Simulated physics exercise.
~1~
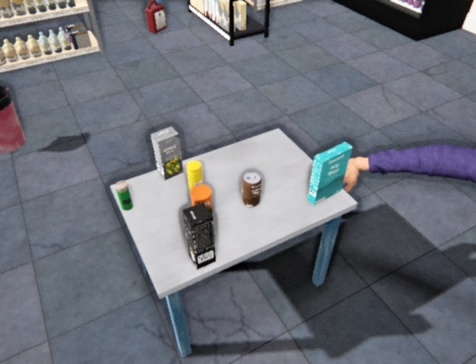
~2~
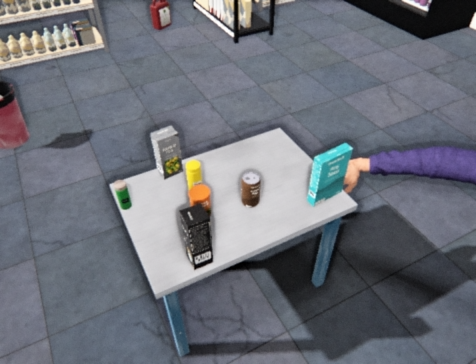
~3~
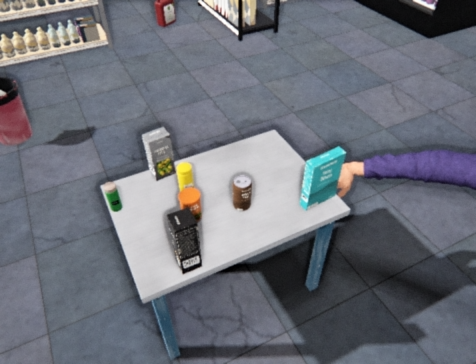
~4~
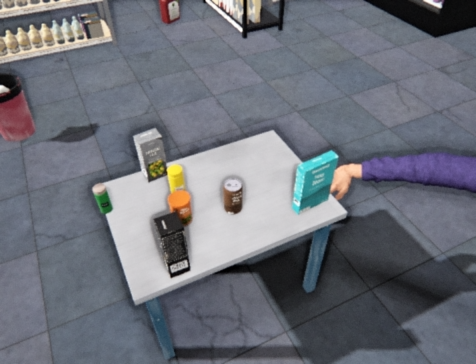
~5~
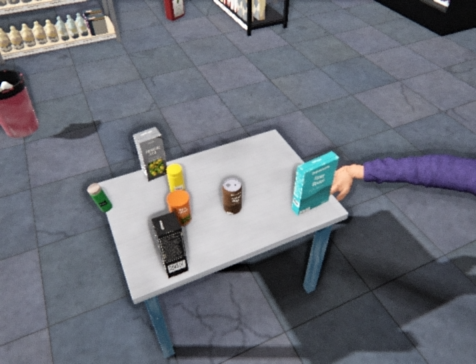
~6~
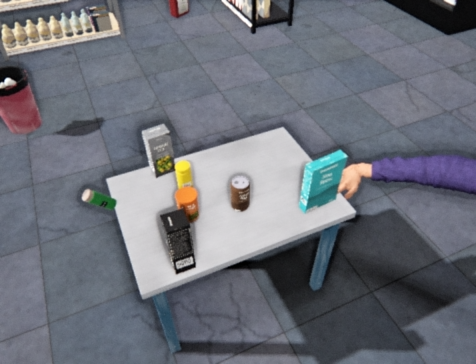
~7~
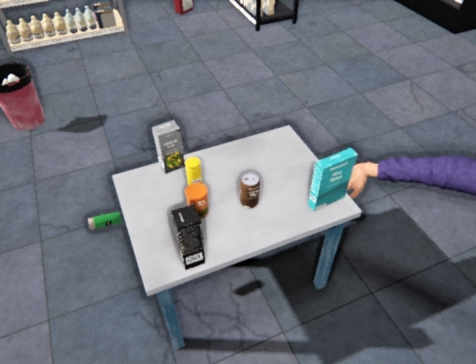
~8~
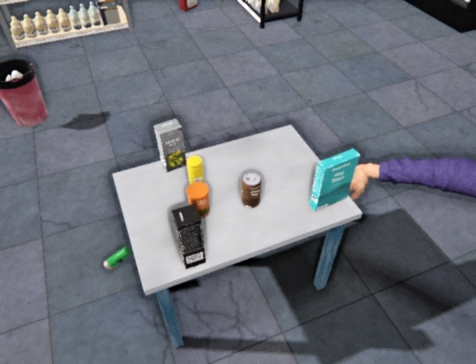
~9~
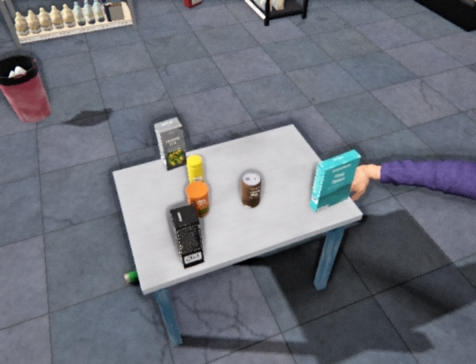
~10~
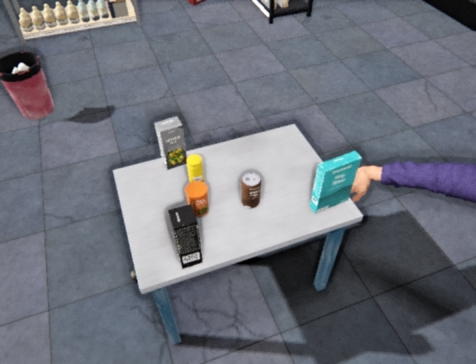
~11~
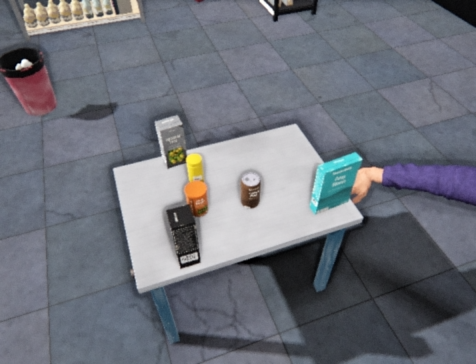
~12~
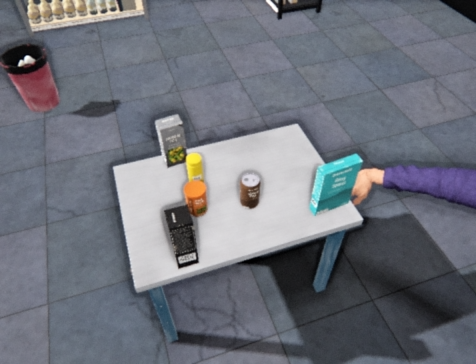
Small green shaker tipping off the left edge of a grey table and dropping from sight, while a hand holds a turquoise packet.
